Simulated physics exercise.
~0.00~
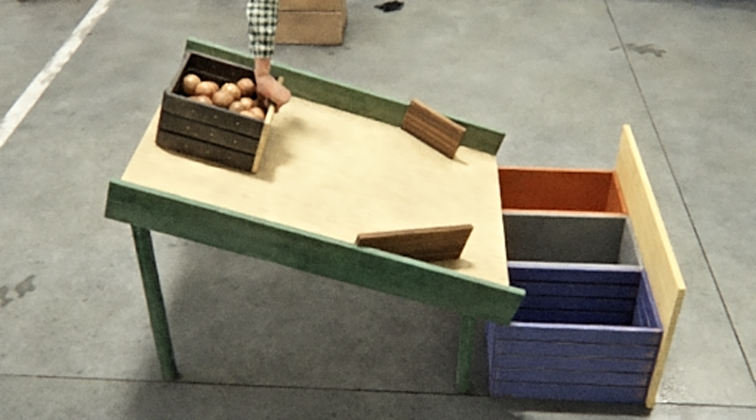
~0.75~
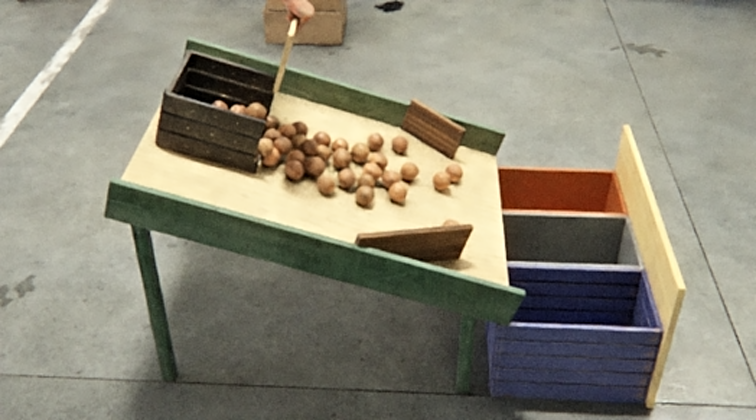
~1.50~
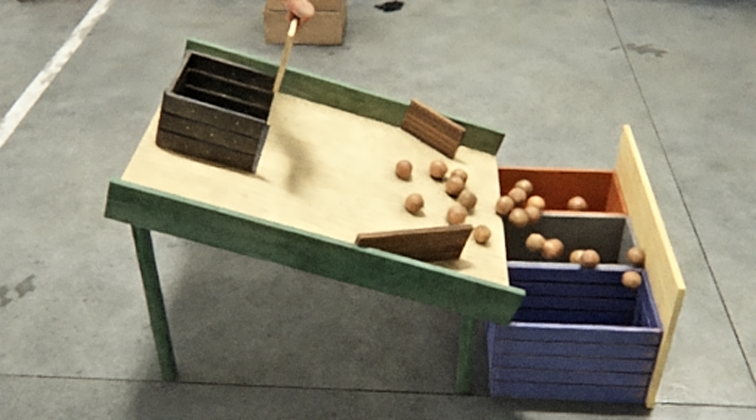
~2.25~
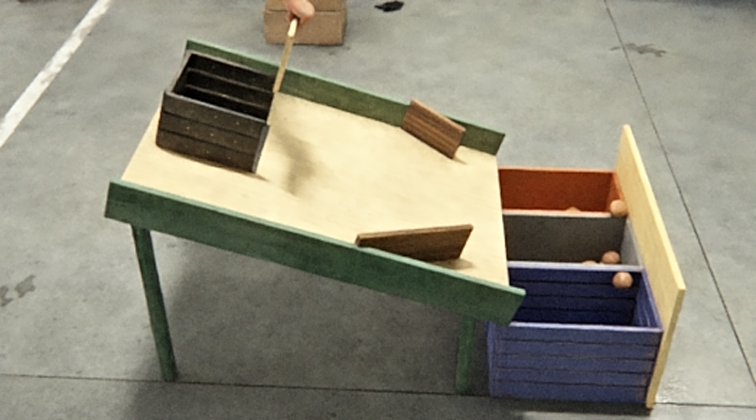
Onions roll from a black pen down a sloped table into orange, grey and blue bins.
